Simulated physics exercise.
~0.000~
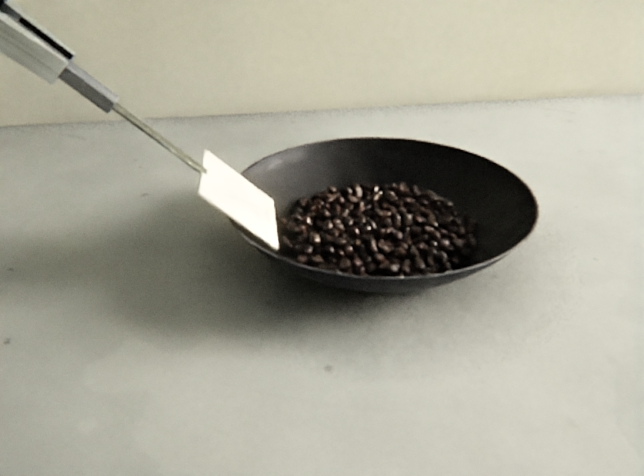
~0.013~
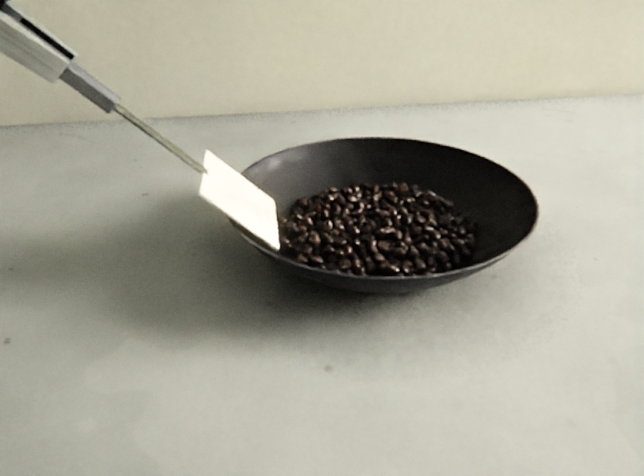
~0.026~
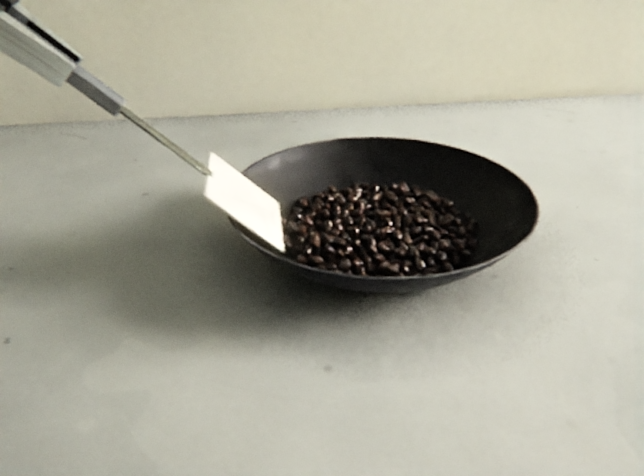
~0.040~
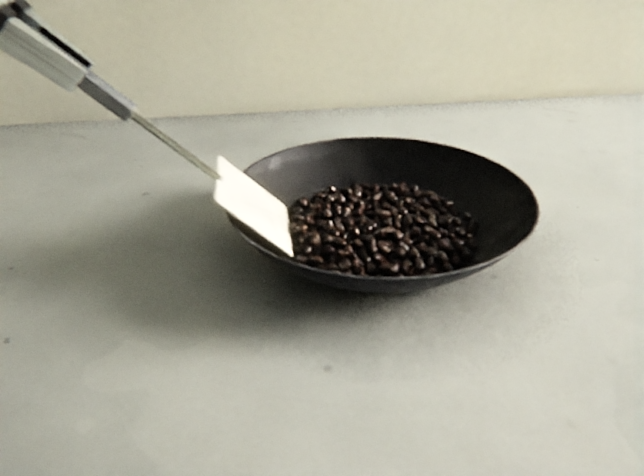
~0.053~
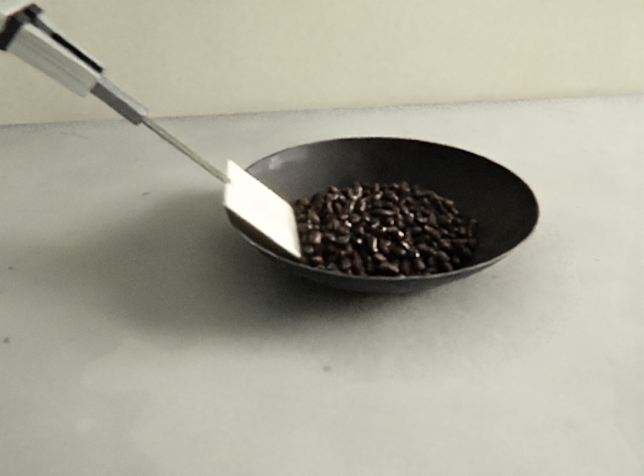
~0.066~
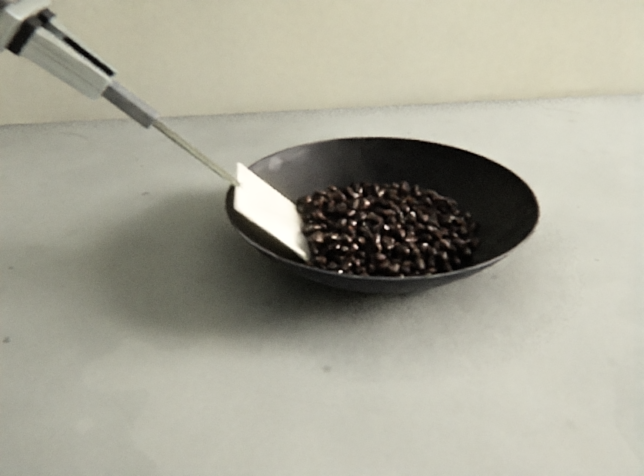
A robotic arm held a pale, flat spatula at the left rim of a dark wok of shiny dark beans, then slid it slowly a short way right and down, while the beans barely moved.
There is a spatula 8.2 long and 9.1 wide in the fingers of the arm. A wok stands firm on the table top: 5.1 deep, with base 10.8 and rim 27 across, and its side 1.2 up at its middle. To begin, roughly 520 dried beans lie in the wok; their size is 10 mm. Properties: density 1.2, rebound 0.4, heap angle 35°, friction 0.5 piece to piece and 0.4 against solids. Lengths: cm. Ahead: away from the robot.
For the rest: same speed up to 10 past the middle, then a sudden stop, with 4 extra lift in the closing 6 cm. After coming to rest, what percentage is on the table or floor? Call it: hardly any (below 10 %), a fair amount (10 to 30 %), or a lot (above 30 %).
A fair amount.
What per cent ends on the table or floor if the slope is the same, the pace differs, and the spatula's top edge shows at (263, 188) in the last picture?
My guess is around 40 percent.
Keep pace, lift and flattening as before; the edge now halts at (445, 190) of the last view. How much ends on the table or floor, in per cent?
Something close to 0 in a hundred.
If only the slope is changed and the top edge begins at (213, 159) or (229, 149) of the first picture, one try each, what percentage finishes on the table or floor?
Around 25 per cent, then around 25 per cent.
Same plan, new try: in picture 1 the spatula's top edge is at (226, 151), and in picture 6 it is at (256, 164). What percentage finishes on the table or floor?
Around 20 per cent finishes there.
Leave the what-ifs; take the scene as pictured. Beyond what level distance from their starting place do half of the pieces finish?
7 cm.
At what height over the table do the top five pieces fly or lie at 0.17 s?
I'd put them at about 4 centimetres above the table.
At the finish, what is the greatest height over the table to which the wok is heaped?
About 5.0 centimetres.
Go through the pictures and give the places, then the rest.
In the first frame, spatula top edge at (202, 170), sloping 44°; upper third of the load around (376, 223), from x 280 to 470, top at y 185; 519 in the wok.
In the second frame, spatula top edge at (203, 170), sloping 44°; upper third of the load around (377, 223), from x 280 to 470, top at y 185.
In the third frame, spatula top edge at (208, 173), sloping 44°; upper third of the load around (377, 223), from x 280 to 470, top at y 185.
In the fourth frame, spatula top edge at (217, 177), sloping 44°; upper third of the load around (377, 223), from x 285 to 470, top at y 185.
In the fifth frame, spatula top edge at (227, 181), sloping 44°; upper third of the load around (375, 224), from x 285 to 475, top at y 185.
In the sixth frame, spatula top edge at (236, 184), sloping 44°; upper third of the load around (377, 221), from x 290 to 475, top at y 185; 519 in the wok.
After 0.17 s, sloping 44°, highest piece 4 above the table; 519 in the wok.
After 0.27 s, sloping 44°, highest piece 7 above the table; 508 in the wok, 11 on the blade or in flight.
After 0.52 s, sloping 44°, highest piece 8 above the table; 401 in the wok, 99 on the table or floor, 19 on the blade or in flight.
After 1.57 s, sloping 44°, highest piece 5 above the table; 401 in the wok, 118 on the table or floor.
At rest, 401 in the wok, 118 on the table or floor. That is 23 % on the table or floor.
